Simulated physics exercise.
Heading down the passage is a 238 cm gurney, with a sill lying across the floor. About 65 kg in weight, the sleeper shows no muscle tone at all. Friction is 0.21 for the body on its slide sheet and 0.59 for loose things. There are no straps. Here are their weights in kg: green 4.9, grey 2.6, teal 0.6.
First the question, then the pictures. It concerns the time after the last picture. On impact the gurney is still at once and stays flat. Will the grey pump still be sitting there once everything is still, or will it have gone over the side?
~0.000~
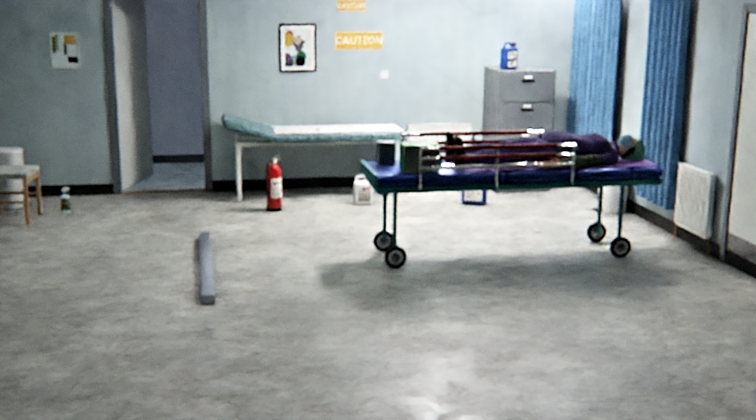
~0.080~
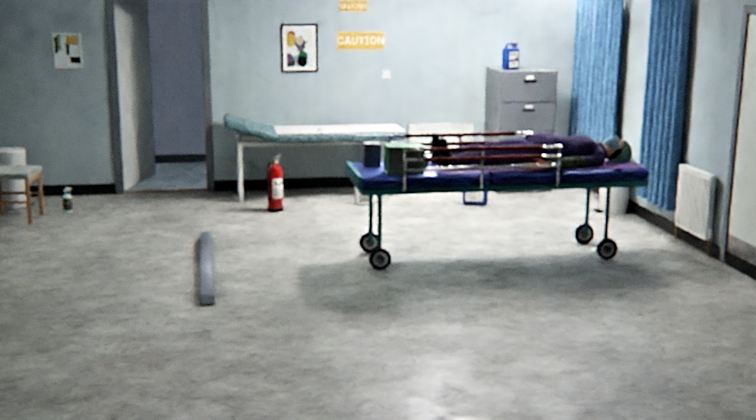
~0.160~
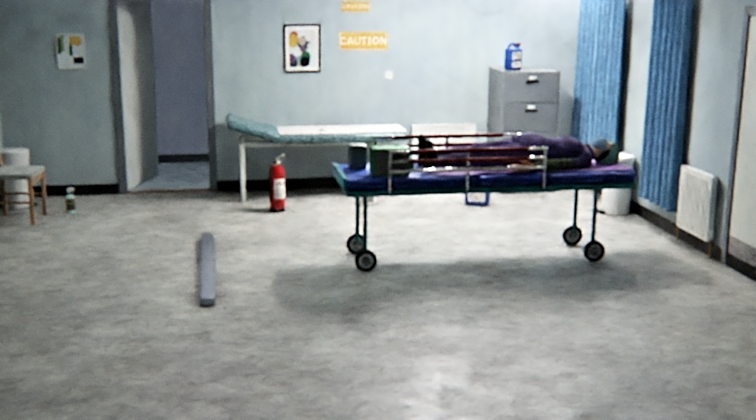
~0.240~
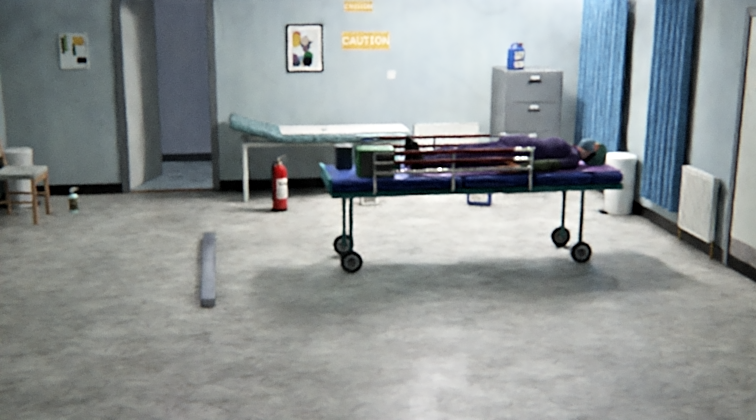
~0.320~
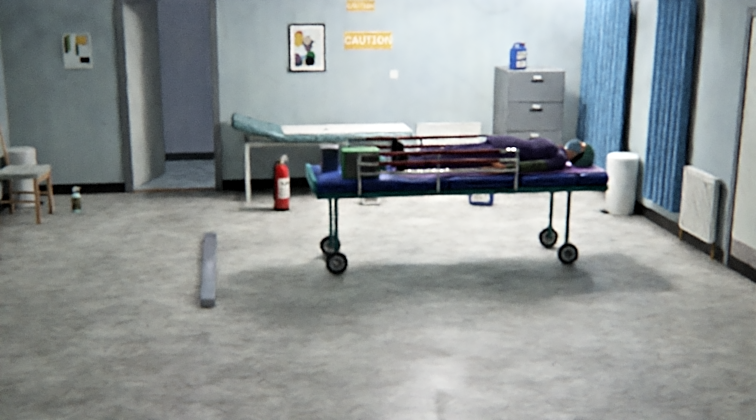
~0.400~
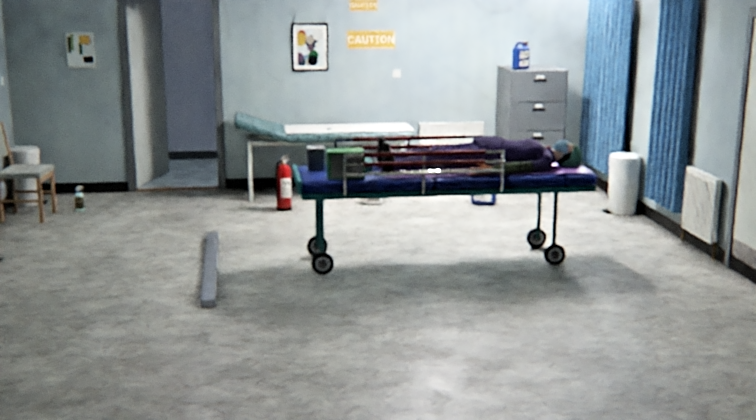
Gone over the side.
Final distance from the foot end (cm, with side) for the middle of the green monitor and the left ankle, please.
Green monitor: 10 cm short; left ankle: 30 cm short.
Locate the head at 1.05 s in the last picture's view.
The head is close to (455, 158).
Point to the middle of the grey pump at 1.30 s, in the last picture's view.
Somewhere close to (184, 180).
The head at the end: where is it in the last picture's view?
I'd put it close to (419, 159) in the last view.
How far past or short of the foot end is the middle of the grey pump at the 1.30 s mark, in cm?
Roughly 15 cm past.
It happens at 0.90 s.
After 1.05 s the grey pump is 2 cm short of the foot end, tilted 10°, near (203, 160) in the last picture's view.
After 1.30 s the grey pump is 14 cm past the foot end, tilted 100°, near (184, 180) in the last picture's view.
After 1.60 s the grey pump is 23 cm past the foot end, tilted 170°, near (176, 254) in the last picture's view; the teal glove box 14 cm short of the foot end, tilted 0°.
Final state at 2.0 s, green monitor stays on; grey pump drops off; teal glove box stays on; left ankle stops short of the foot end.
